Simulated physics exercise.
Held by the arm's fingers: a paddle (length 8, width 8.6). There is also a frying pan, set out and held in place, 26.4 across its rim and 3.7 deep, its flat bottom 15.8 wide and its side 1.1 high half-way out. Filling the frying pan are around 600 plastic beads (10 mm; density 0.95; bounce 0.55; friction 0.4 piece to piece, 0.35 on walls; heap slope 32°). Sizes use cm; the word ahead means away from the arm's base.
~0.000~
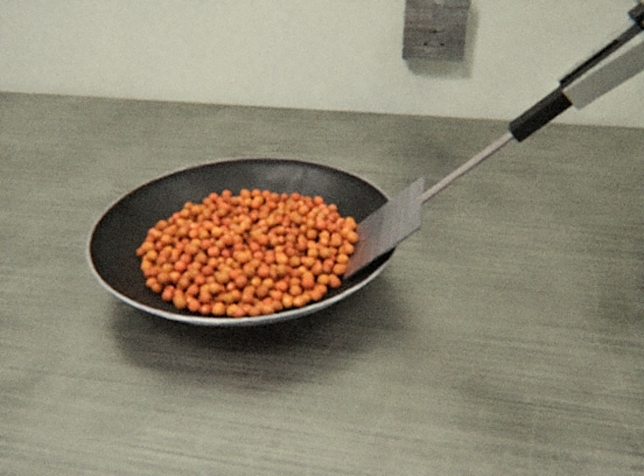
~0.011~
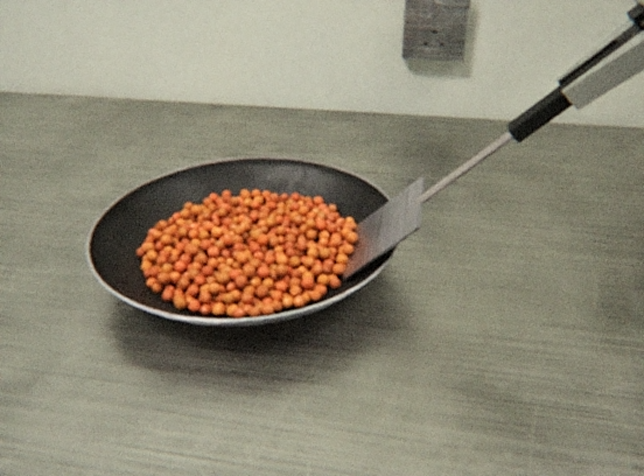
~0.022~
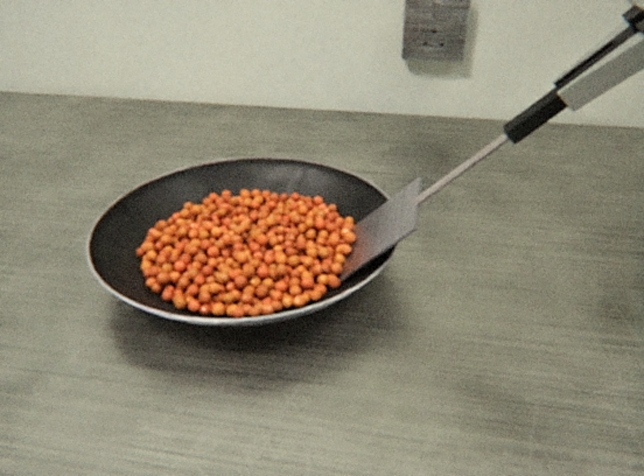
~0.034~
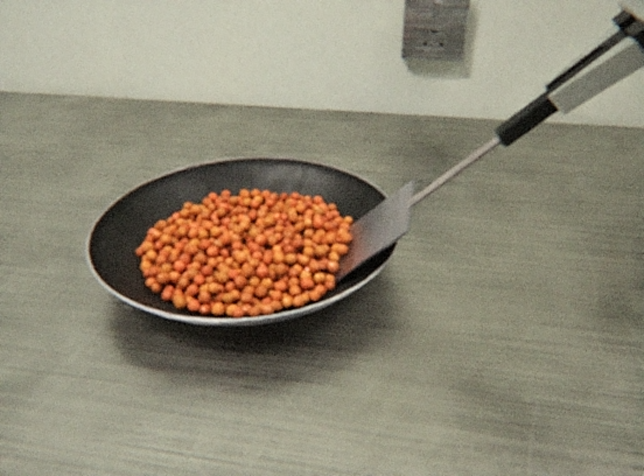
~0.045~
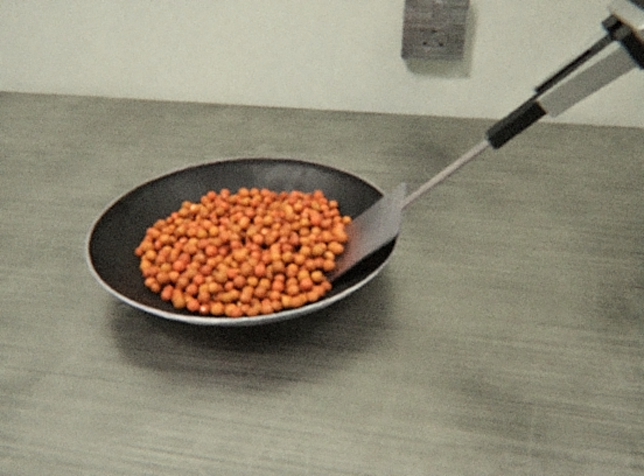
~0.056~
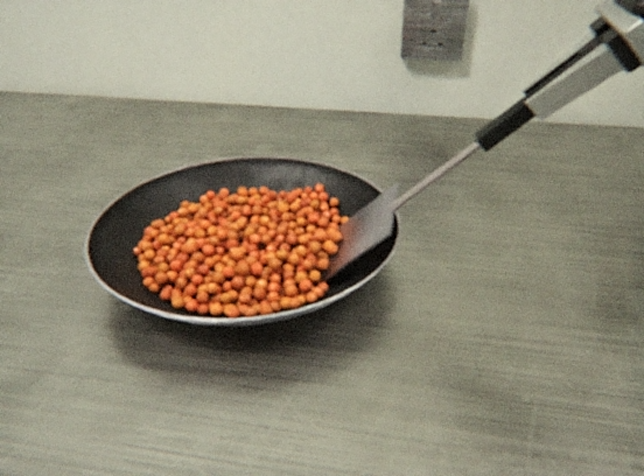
A robotic arm slid a flat metal paddle leftward into a black frying pan full of small orange beads, nudging the nearest ones slightly to the left while the pan stayed still on the gray surface.
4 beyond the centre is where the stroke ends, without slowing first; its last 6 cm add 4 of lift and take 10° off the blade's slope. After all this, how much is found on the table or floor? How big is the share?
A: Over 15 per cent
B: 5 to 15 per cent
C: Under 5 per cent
Option C: Under 5 per cent.
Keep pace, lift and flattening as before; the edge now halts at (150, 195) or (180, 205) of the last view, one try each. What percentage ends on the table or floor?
Try 1: Approx. 10 %; try 2: Approx. 0 %.
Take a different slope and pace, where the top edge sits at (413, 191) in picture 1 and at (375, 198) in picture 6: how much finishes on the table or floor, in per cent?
About 0 per cent.
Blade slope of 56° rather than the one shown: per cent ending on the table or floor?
That gives about 0 in a hundred.
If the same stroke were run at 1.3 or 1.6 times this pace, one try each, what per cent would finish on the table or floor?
Near 0 and near 5 percent respectively.
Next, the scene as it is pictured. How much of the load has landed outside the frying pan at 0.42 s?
0 %.
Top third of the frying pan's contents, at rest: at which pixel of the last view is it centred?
I'd say around pixel (179, 226).
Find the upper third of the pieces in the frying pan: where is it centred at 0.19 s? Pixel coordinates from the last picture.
It is centred at roughly (213, 230).
By 0.12 s, sloping 45°, highest piece 4 above the table; 599 in the frying pan.
By 0.19 s, sloping 40°, highest piece 5 above the table; 599 in the frying pan.
By 0.42 s, sloping 35°, highest piece 5 above the table; 599 in the frying pan.
By 1.47 s, sloping 35°, highest piece 4 above the table; 599 in the frying pan.
Final count, 599 in the frying pan. That is 0 % on the table or floor.
